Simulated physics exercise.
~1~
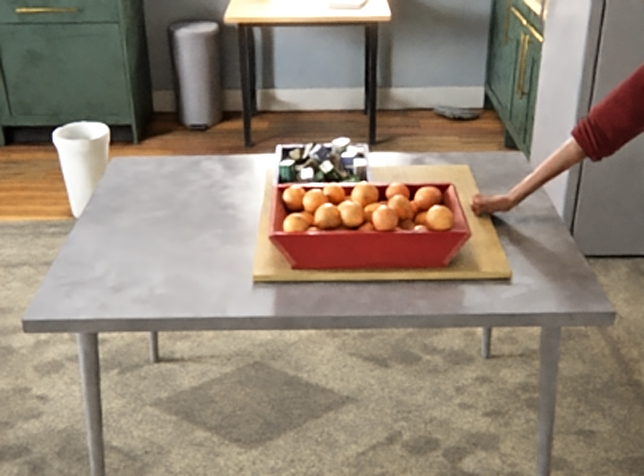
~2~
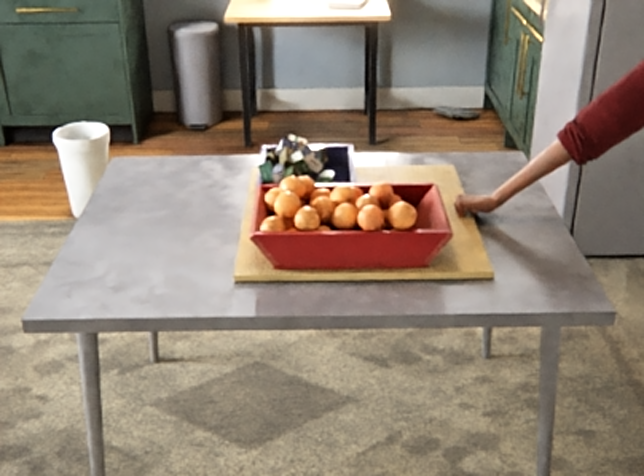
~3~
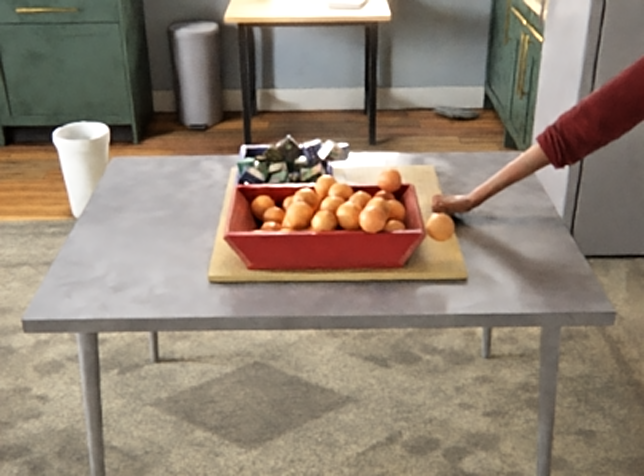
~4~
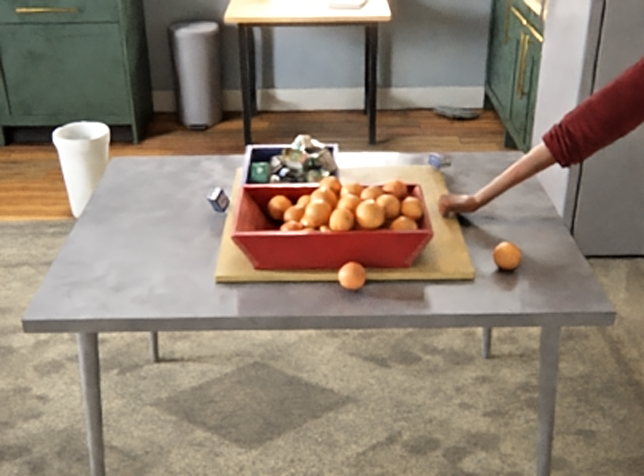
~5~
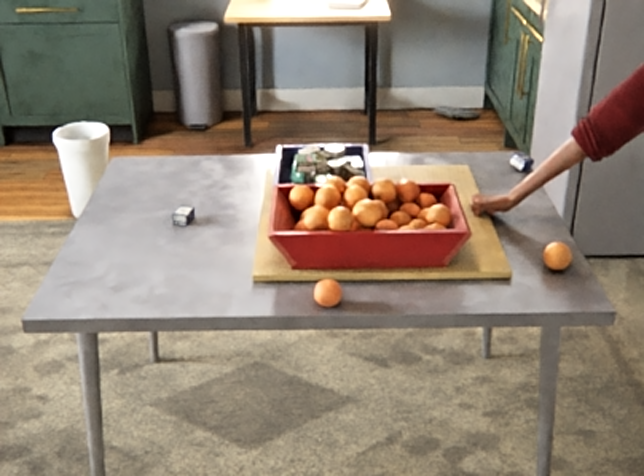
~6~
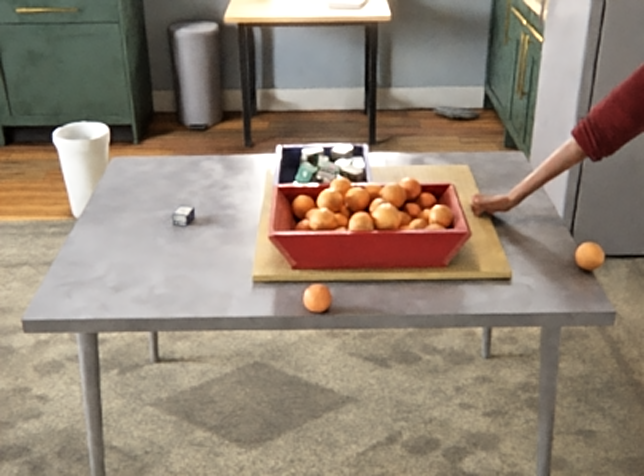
The video shows a hand jerking a board left and then right along a gray table, shaking a red crate of orange balls and a blue crate of small cartons. Two balls and a few cartons spill out, and one ball rolls toward the table's right edge as the board rests.
